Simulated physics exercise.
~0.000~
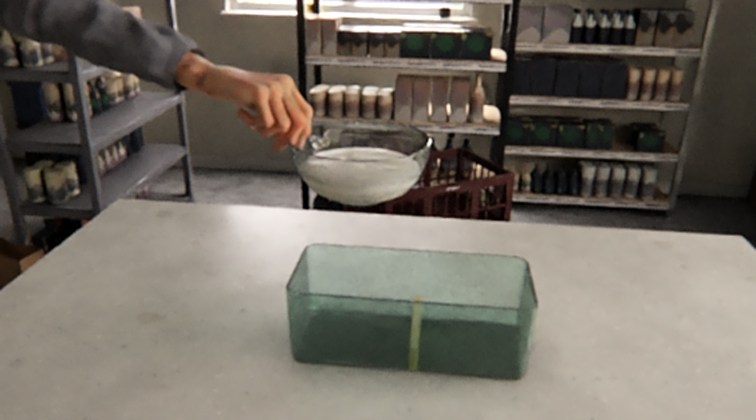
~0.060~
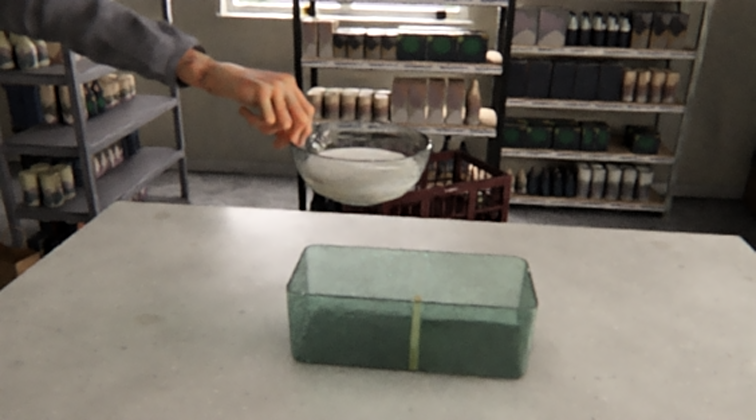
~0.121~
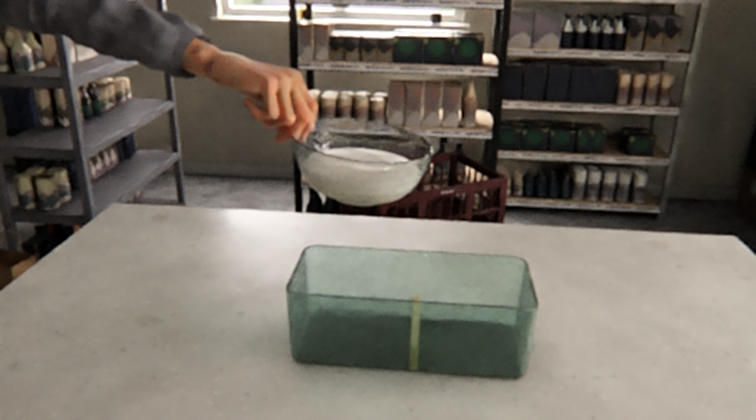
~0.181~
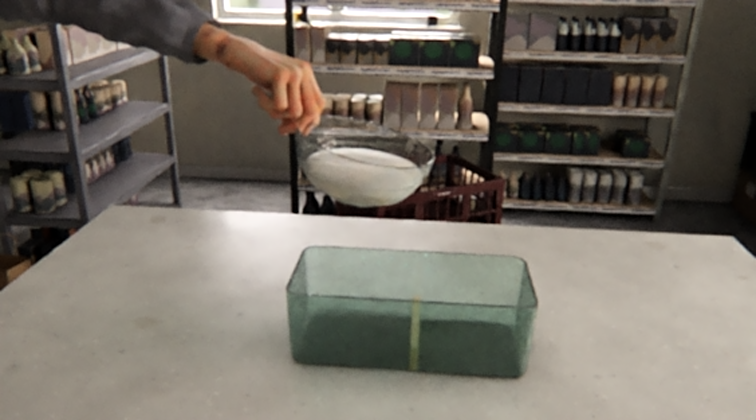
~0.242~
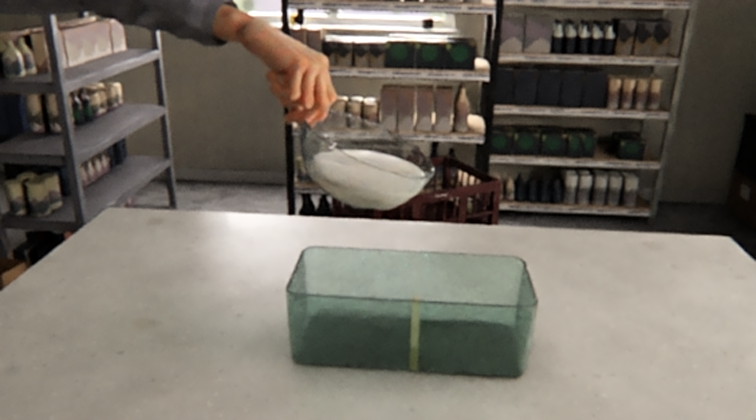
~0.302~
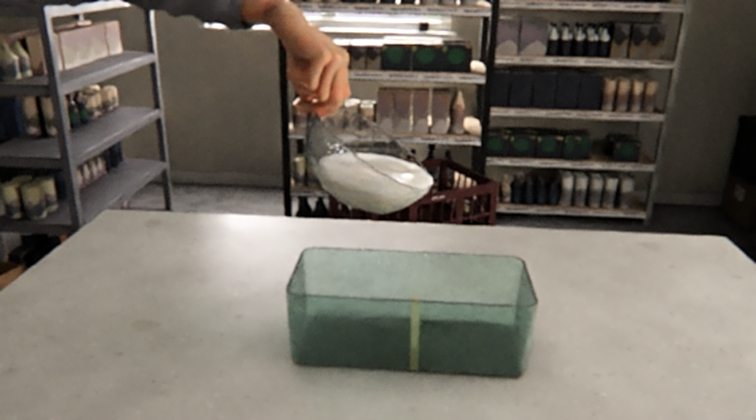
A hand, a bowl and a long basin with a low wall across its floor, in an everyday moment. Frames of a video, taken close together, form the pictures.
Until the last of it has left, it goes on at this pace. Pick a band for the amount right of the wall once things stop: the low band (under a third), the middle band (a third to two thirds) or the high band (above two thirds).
The high band.
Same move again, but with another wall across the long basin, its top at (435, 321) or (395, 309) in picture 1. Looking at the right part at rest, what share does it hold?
My guess is some 55 percent the first time and some 90 percent the second.
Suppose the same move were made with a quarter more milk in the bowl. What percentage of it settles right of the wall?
My estimate is about 70 percent.
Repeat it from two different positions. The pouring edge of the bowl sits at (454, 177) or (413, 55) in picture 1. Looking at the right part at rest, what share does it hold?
First place gives some 80 %, second place some 65 %.
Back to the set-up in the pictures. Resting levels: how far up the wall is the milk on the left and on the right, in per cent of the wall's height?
20 per cent left, 60 per cent right.
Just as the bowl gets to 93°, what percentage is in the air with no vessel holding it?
Share: Approx. 40 %.
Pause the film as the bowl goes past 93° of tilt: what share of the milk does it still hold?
Near 15 percent is still in there.
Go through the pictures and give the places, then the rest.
In the first frame, tilt 0°; pouring edge (431, 144); surface from (302, 161) to (420, 167); the long basin's rim runs from (296, 267) to (532, 283); the wall's top is at (416, 320).
In the second frame, tilt 1°; pouring edge (431, 145); surface from (302, 160) to (420, 168).
In the third frame, tilt 6°; pouring edge (432, 151); surface from (303, 159) to (421, 171).
In the fourth frame, tilt 13°; pouring edge (433, 159); surface from (305, 158) to (423, 172).
In the fifth frame, tilt 22°; pouring edge (433, 171); surface from (309, 158) to (426, 175).
In the sixth frame, tilt 33°; pouring edge (430, 184); surface from (316, 161) to (432, 177).
A moment on, the bowl is tipped on its side and 13 per cent is still to pour, 0 is left of the wall and 49 right of it.
Next, the bowl is tipped right over and 0 per cent is still to pour, 21 is left of the wall and 76 right of it.
Then the bowl is tipped right over and 0 per cent is still to pour, 23 is left of the wall and 76 right of it.
Later the bowl is tipped right over and 0 per cent is still to pour, 24 is left of the wall and 75 right of it.
In the end 24 per cent lies left of the wall, 75 right of it and 1 outside.
